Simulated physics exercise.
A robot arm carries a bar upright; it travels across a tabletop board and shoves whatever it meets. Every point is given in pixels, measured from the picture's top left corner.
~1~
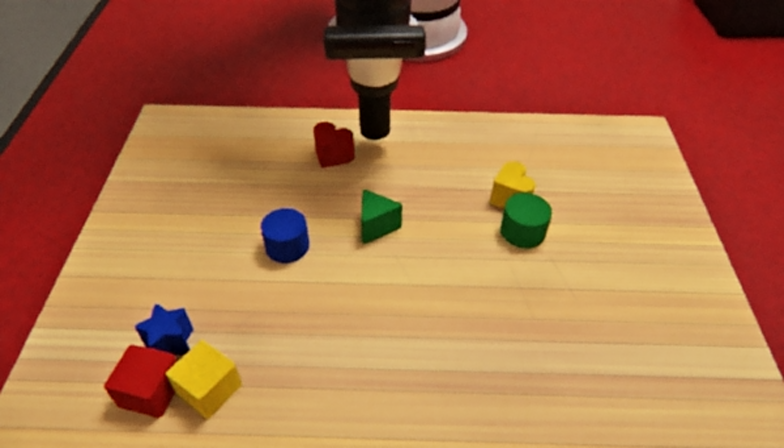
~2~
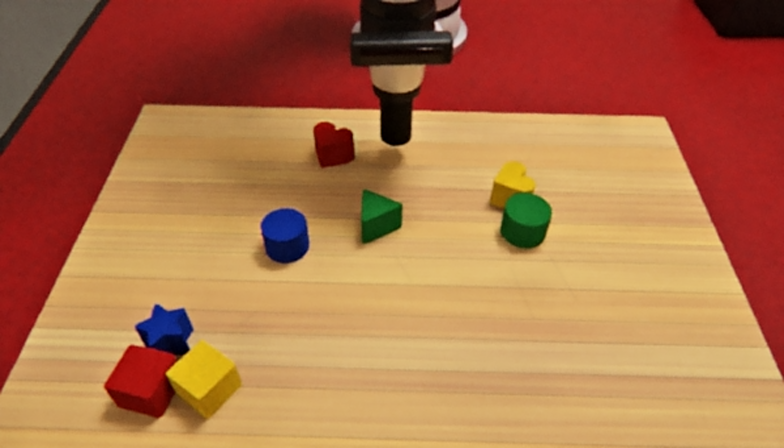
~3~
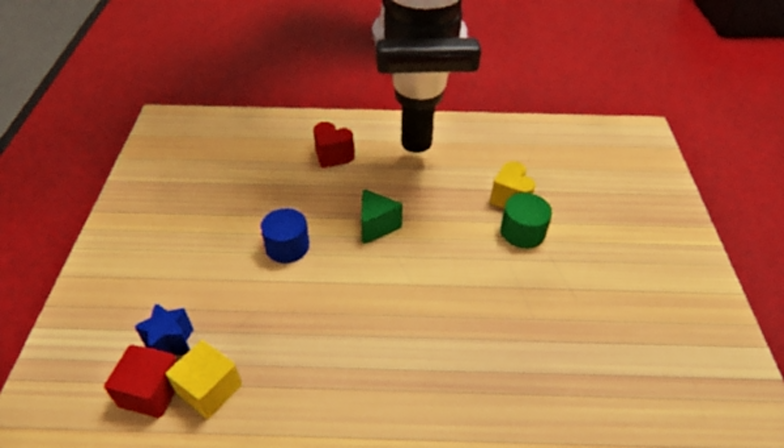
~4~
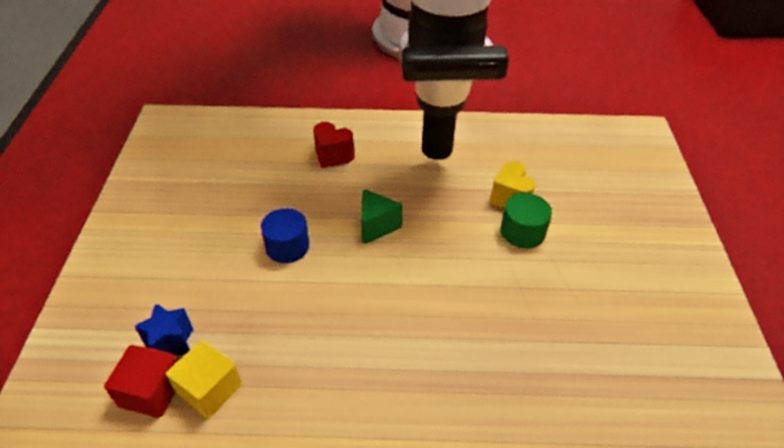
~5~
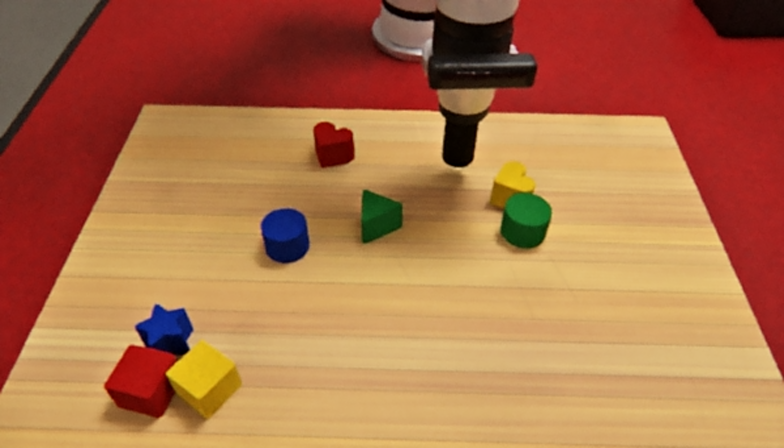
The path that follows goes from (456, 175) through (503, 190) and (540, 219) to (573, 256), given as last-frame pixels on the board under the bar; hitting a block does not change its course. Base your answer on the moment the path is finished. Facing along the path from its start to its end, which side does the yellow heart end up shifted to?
To the path's left.
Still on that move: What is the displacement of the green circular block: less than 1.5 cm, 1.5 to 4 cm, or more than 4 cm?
Above 4 cm.
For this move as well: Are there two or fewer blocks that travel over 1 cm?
Yes - that is the case.
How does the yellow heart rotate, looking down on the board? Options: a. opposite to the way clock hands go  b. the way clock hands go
a
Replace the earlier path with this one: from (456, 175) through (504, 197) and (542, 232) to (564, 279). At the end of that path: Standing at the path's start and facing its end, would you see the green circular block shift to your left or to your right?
Seen from start to end, it moves right.
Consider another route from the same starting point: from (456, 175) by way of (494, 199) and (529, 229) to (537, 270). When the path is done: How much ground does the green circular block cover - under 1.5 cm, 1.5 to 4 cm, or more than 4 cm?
It ends over 4 cm away.
On the path given first. One third of the way, bar (506, 174); yellow heart (536, 183); green circular block (534, 214).
Two thirds of the way, bar (545, 203); yellow heart (581, 208); green circular block (537, 224).
At the end, bar (579, 240); yellow heart (613, 225), turned 50° anticlockwise; green circular block (543, 245).
